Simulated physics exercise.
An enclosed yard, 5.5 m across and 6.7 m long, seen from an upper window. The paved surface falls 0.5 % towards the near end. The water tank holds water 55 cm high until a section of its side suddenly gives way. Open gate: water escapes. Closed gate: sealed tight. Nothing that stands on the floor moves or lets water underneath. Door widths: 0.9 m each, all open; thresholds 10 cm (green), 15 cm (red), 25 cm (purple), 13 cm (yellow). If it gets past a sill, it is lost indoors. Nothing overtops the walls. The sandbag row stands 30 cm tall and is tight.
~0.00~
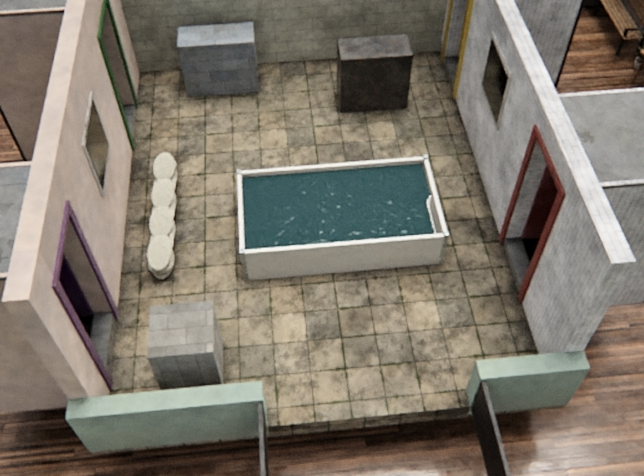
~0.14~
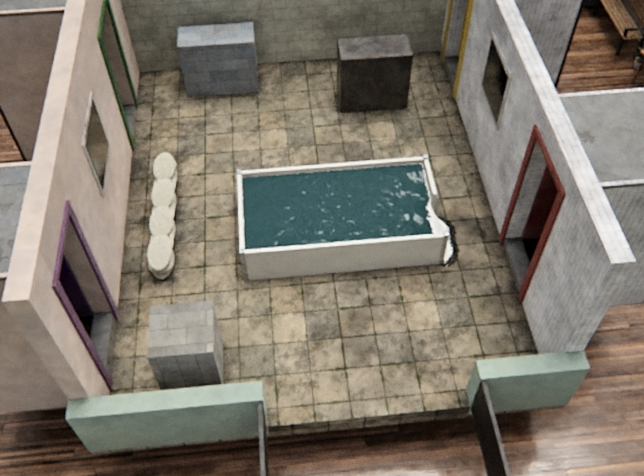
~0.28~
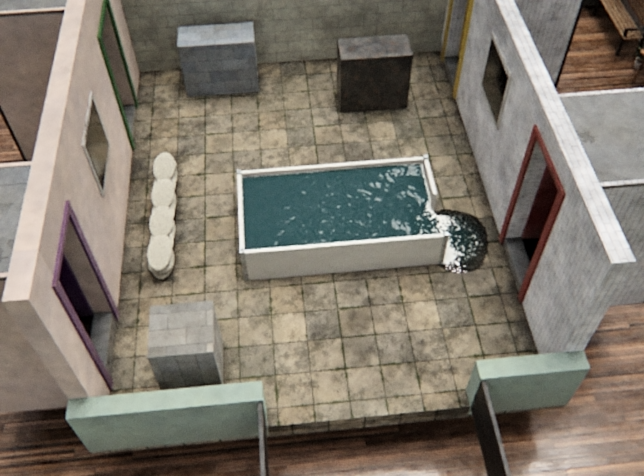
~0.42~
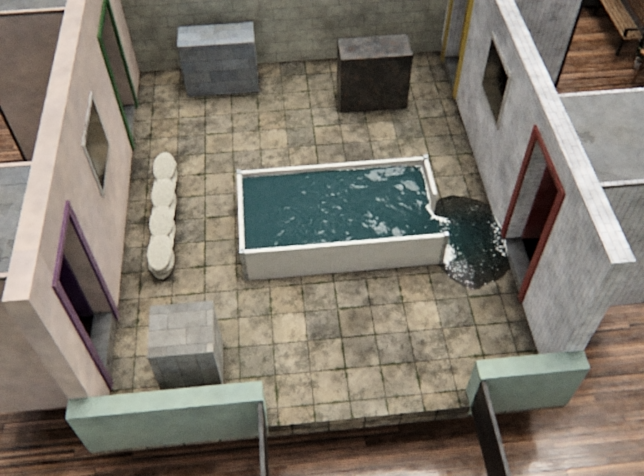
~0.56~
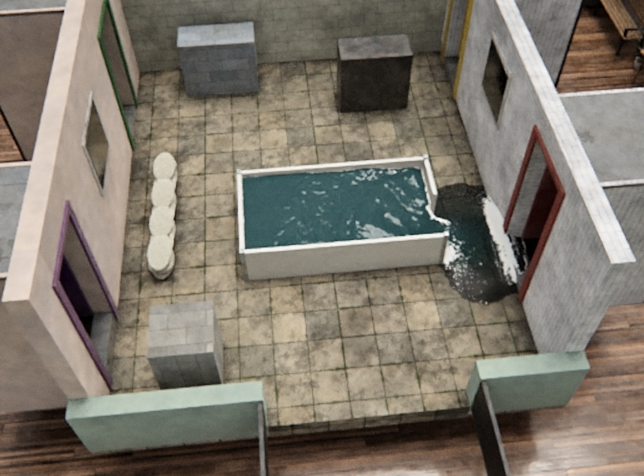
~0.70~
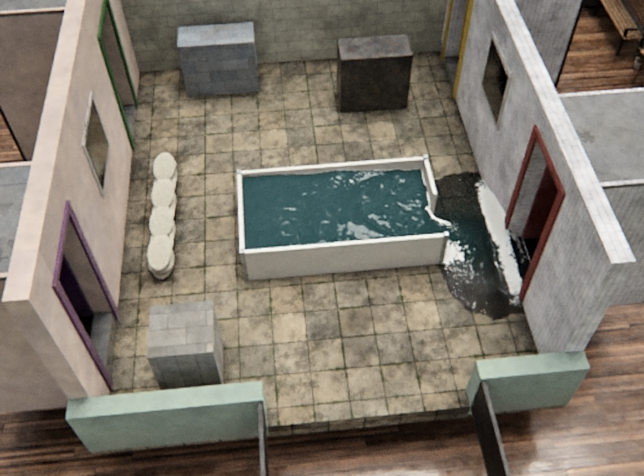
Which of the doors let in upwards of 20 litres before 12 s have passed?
The green door remains shy of the limit; the red door overtops the limit; the purple door remains shy of the limit; the yellow door remains shy of the limit.
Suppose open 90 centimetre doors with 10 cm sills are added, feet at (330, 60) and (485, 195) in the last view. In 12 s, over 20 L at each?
So the first one doesn't reach it, while the second one exceeds it.
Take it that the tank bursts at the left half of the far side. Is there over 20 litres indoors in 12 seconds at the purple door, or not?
Relative to that limit, purple ends up on the low side.
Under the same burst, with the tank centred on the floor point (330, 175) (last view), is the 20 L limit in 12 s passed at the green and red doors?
Green gets no more than that, red gets no more than that.
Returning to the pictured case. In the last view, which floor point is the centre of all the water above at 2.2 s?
The water's centre sits at about (376, 234).
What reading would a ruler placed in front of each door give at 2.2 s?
Centimetres: Green 0 / red 27 / purple 0 / yellow 3.
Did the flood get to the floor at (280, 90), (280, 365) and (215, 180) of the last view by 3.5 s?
Untouched, soaked, untouched.
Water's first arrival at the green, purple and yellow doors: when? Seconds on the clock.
Green: 6.5 s; purple: 6.0 s; yellow: 2.0 s.
After 1.4 s water covers 10 % of the floor and is deepest (37 cm) near (494, 236); green door not reached, red door 28 cm at the sill, 36 L in, purple door not reached, yellow door not reached.
After 2.2 s water covers 20 % of the floor and is deepest (36 cm) near (494, 236); green door not reached, red door 27 cm at the sill, 89 L in, purple door not reached, yellow door 3 cm at the sill, 0 L in.
After 3.5 s water covers 40 % of the floor and is deepest (26 cm) near (494, 236); green door not reached, red door 21 cm at the sill, 152 L in, purple door not reached, yellow door 3 cm at the sill, 0 L in.
After 7.0 s water covers 80 % of the floor and is deepest (17 cm) near (494, 236); green door 3 cm at the sill, 0 L in, red door 14 cm at the sill, 185 L in, purple door 4 cm at the sill, 0 L in, yellow door 7 cm at the sill, 0 L in.
After 12.0 s water covers 95 % of the floor and is deepest (10 cm) near (497, 245); green door 5 cm at the sill, 0 L in, red door 8 cm at the sill, 186 L in, purple door 5 cm at the sill, 0 L in, yellow door 4 cm at the sill, 0 L in.
